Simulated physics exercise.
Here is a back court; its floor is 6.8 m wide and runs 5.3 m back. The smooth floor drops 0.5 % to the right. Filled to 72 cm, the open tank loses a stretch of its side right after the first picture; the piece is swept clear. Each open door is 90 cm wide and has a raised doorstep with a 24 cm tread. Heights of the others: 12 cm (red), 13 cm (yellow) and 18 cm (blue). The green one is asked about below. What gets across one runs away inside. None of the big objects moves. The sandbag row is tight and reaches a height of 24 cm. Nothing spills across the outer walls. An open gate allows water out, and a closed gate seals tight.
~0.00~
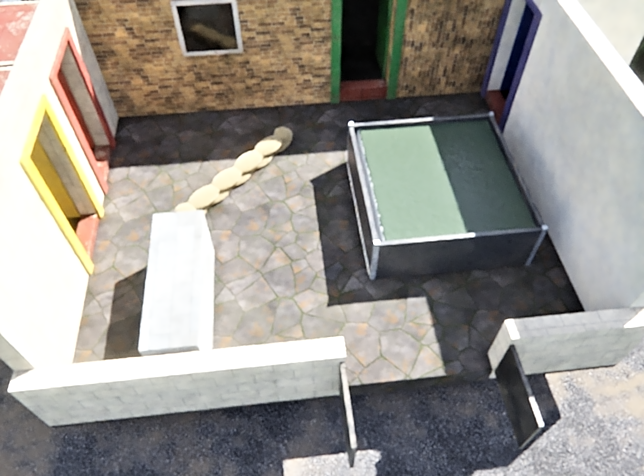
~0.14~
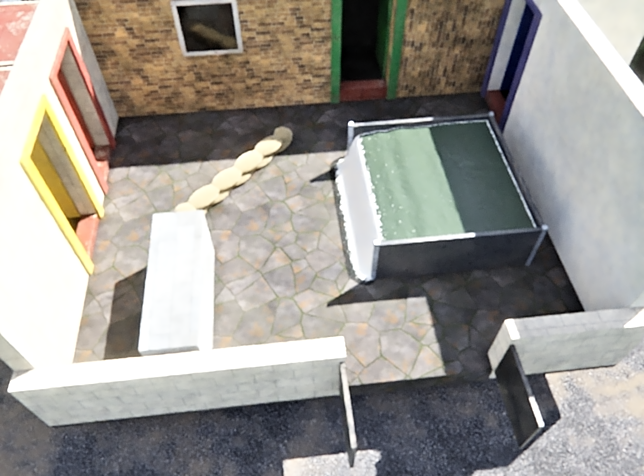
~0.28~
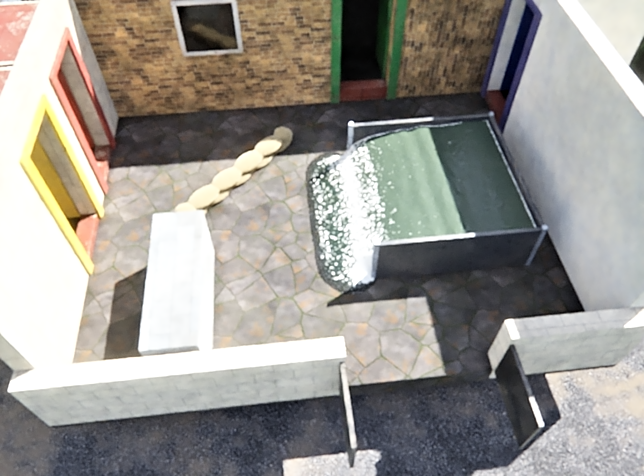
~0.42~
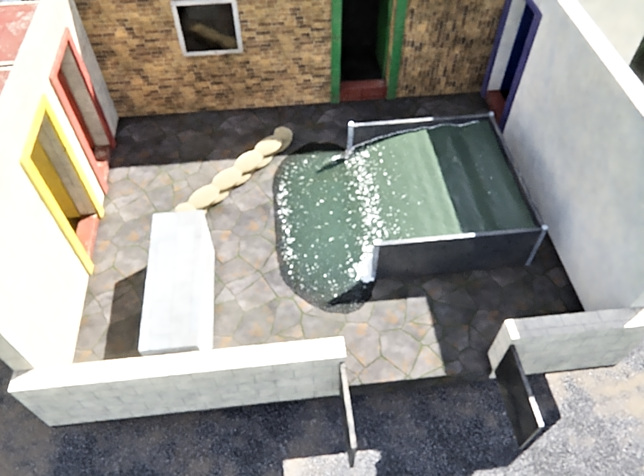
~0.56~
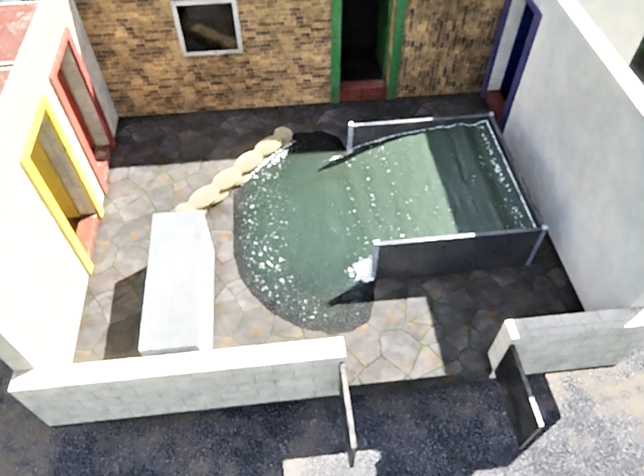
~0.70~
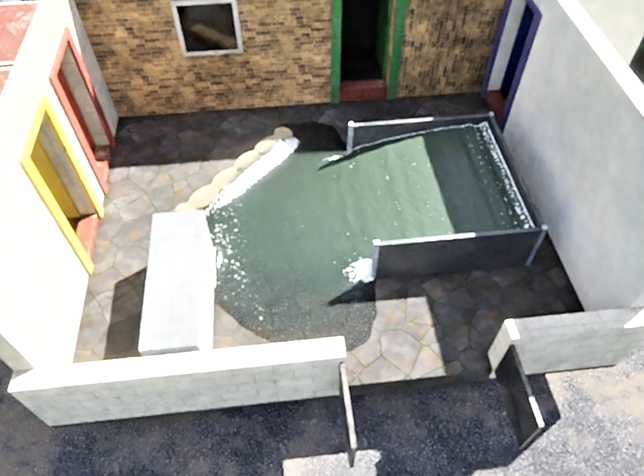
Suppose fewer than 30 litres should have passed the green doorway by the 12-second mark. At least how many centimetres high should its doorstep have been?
I would say at least 8.5 cm.
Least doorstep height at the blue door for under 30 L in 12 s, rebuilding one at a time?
I'd raise blue to close to 11.0 cm.
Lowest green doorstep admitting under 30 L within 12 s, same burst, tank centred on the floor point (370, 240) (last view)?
Then about 9.5 centimetres at the least.
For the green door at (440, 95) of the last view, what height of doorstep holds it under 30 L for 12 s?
Roughly 9.5 cm.
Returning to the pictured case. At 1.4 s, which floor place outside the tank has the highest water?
Look close to (205, 235).
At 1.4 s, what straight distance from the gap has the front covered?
About 4.2 m.
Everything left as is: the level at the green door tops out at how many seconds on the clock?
Approximately 11.0 s.
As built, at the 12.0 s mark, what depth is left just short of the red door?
Depth: Near 5.5 cm.
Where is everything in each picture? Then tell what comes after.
The first picture shows the open tank at (439, 176) is whole and still, 72 cm deep; the green door at (366, 53) is dry.
In the second picture, the front is at (339, 200), 0.3 m from the gap at (362, 205); 0.4 m2 of floor is wet, 72 cm left at the back.
In the third picture, water pours out at (362, 206) and has run 0.7 m, to (320, 257); about 12 cm deep outside, 72 cm at the back.
In the fourth picture, the front is at (283, 261), 1.3 m from the gap at (362, 207); 3.4 m2 of floor is wet, 72 cm left at the back.
In the fifth picture, the front is at (242, 261), 1.9 m from the gap at (362, 207); 5.6 m2 of floor is wet, 67 cm left at the back.
In the sixth picture, water pours out at (362, 208) and has run 2.5 m, to a hidden place; about 9 cm deep outside, 60 cm at the back; 1.1 m in a straight line remain to the green door at (366, 53).
After 1.4 s water covers 40 % of the floor, deepest (48 cm) near (205, 235); it has not reached the green door.
After 3.0 s water covers 75 % of the floor, deepest (36 cm) near (230, 379); 8 cm at the green door, 0 litres in over its 27 cm doorstep.
After 12.0 s water covers 95 % of the floor, deepest (14 cm) near (377, 155); 13 cm at the green door, 0 litres in over its 27 cm doorstep.
At the green door as built, the water arrived by 2.2 s and peaked near 14 cm at 11.2 s.
Run again over the same 12 s with other heights there, 53 litres in over 7 cm, 18 litres over 9.5 cm. The limit of 30 litres is kept from about 8.5 cm up.
